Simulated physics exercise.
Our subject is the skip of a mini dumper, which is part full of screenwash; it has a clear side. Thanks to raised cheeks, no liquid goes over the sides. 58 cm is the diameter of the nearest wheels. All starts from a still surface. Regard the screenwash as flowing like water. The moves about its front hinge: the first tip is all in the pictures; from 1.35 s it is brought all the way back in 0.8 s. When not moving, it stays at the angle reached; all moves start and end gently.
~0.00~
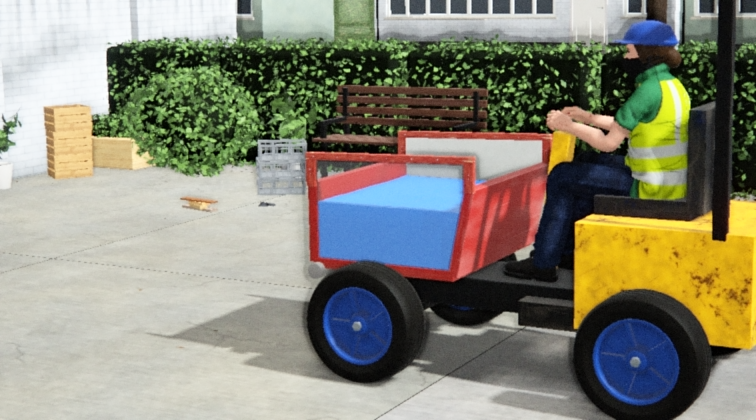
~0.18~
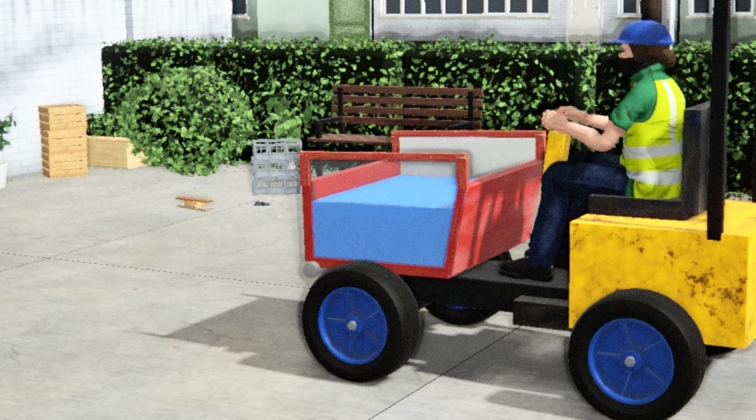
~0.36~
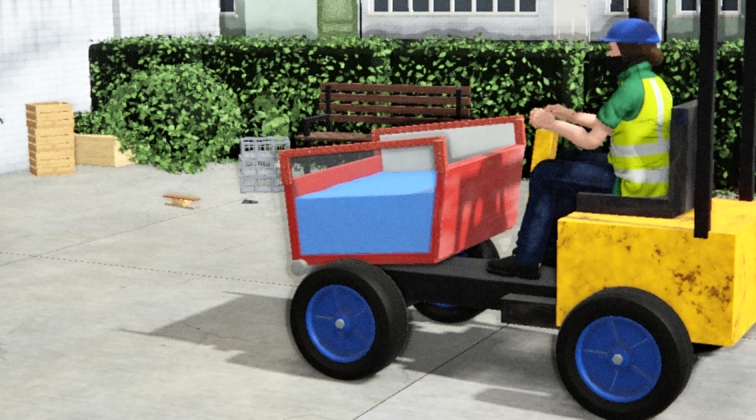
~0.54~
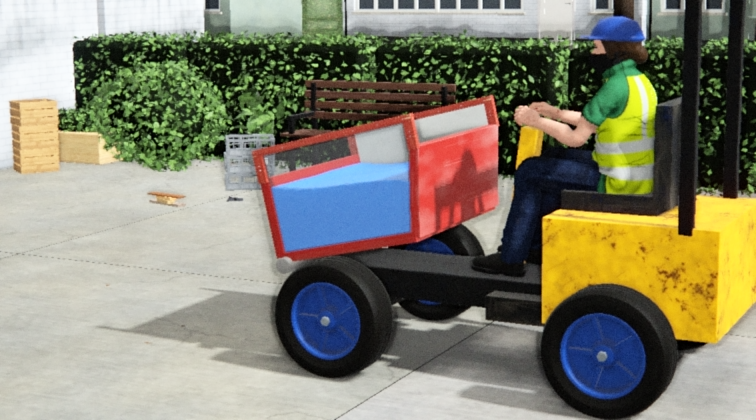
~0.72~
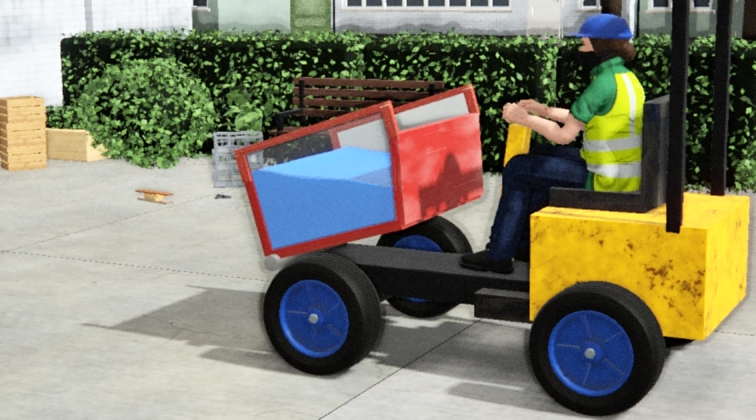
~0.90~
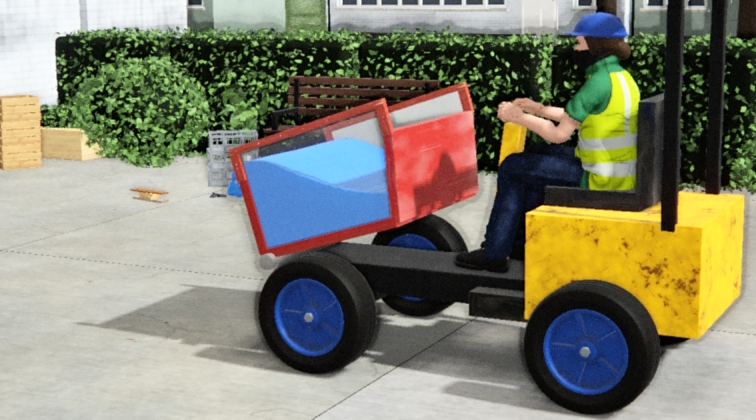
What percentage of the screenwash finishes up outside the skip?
About 9 per cent.
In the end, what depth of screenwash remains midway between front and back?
It settles at around 26 cm at the middle.
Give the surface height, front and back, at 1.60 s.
Heights: Front 30 cm, then back 22 cm.
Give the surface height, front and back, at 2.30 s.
At that moment it stands around 22 cm in front and around 30 cm behind.
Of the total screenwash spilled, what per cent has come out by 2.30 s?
Roughly 100 per cent.
By 1.60 s the skip is at 14° forwards, the surface stands 31 cm on the front, 22 cm on the back; the loss stands at 9 per cent, over the front.
By 2.30 s the surface stands 21 cm on the front, 30 cm on the back; the loss stands at 9 per cent, over the front.
By 2.95 s the surface stands 33 cm on the front, 20 cm on the back; the loss stands at 9 per cent, over the front.
By 5.04 s the loss stands at 9 per cent, over the front, 18 of 197 litres.
